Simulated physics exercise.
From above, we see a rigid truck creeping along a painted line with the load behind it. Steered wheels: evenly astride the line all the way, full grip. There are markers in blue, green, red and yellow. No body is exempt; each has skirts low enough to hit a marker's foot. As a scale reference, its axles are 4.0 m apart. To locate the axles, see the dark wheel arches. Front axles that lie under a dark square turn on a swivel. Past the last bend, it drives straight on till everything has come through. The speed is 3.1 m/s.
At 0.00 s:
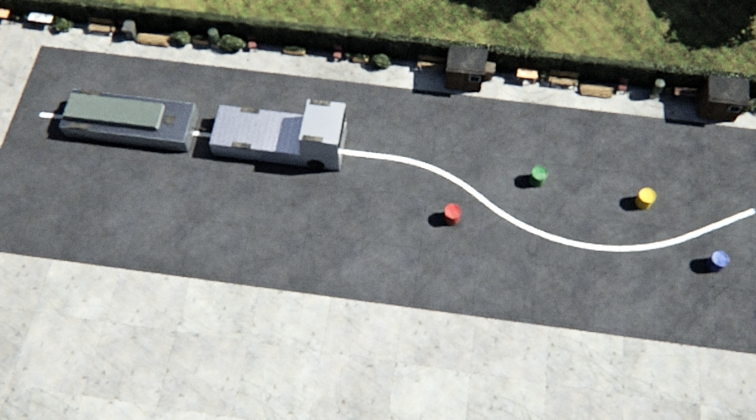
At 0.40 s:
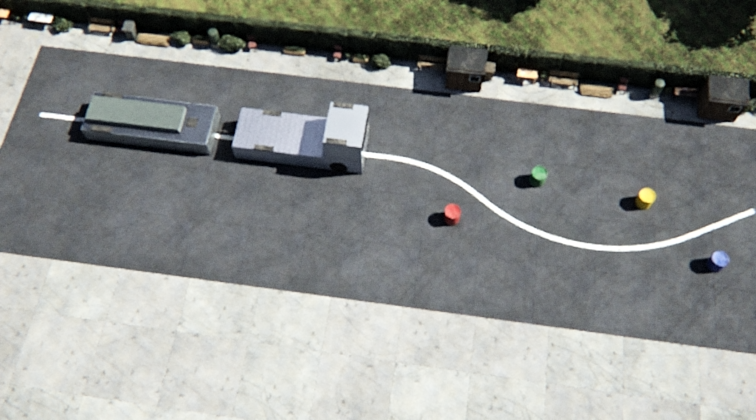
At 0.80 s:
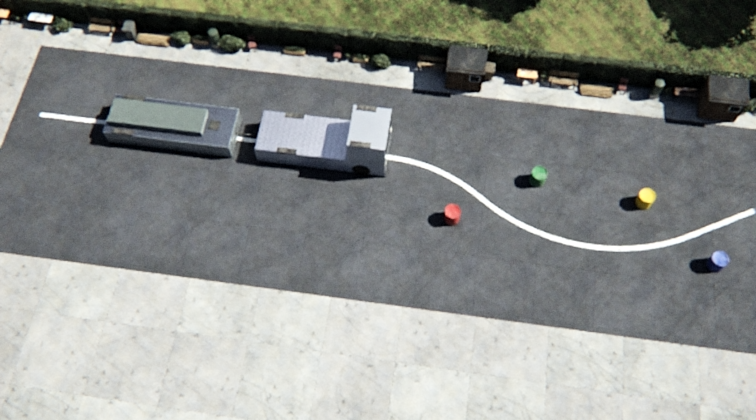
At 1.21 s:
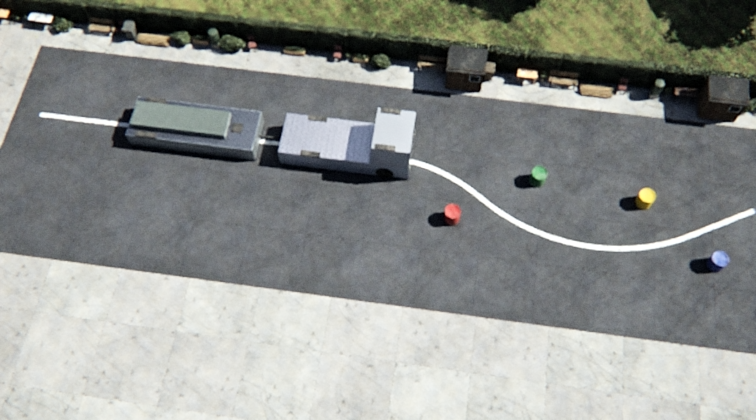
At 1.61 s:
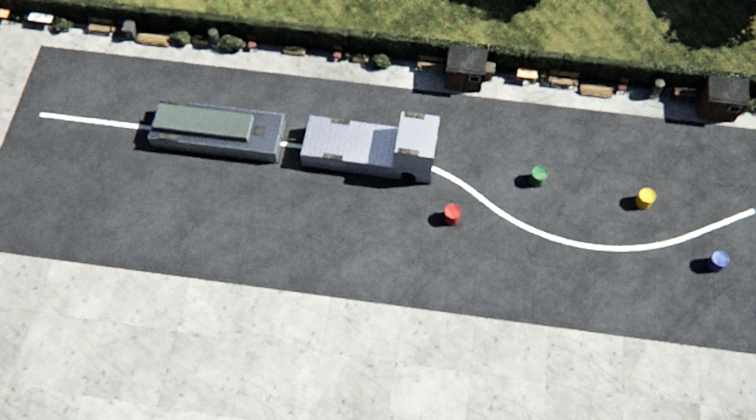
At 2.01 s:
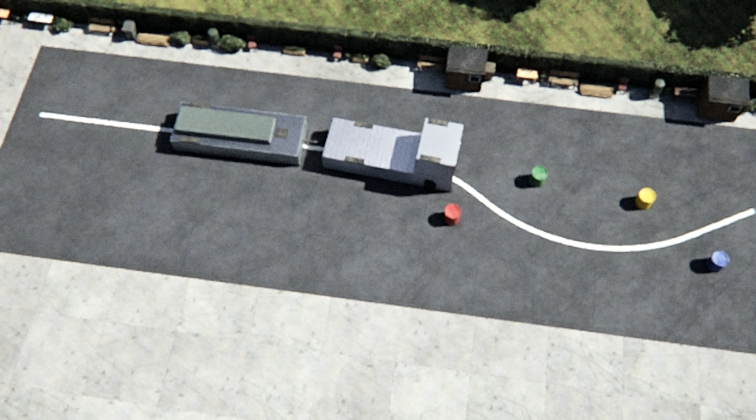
The clip shows, from above, a truck with a trailer moving slowly rightward along a white line on dark pavement, then starting to turn slightly downward along the curve, near red, green, yellow and blue markers that stay still.
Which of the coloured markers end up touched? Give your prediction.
Blue touched, green untouched, red touched, yellow touched.
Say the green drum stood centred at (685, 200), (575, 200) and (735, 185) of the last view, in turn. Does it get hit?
In the first spot it is contacted, in the second contacted, and in the third contacted.
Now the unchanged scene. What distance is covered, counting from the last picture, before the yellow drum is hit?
21.0 m.
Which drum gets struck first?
The answer is red.
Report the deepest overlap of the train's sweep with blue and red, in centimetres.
Blue: 20; red: 30.
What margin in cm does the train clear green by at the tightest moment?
Green 50.
By 3.3 s, the last axle is at (265, 131) of the last picture, on the line; the rigid truck has hit red.
By 6.6 s, the last axle is at (439, 179) of the last picture, 100 cm off the line; the rigid truck has hit blue.
By 8.4 s, the last axle is at (537, 207) of the last picture, 75 cm off the line; green has been passed with 55 cm to spare.
By 8.8 s, the last axle is at (560, 211) of the last picture, 105 cm off the line; the trailer has hit yellow.
By 12.9 s, the last axle is out of the picture, 45 cm off the line; 3 of 4 struck in all.
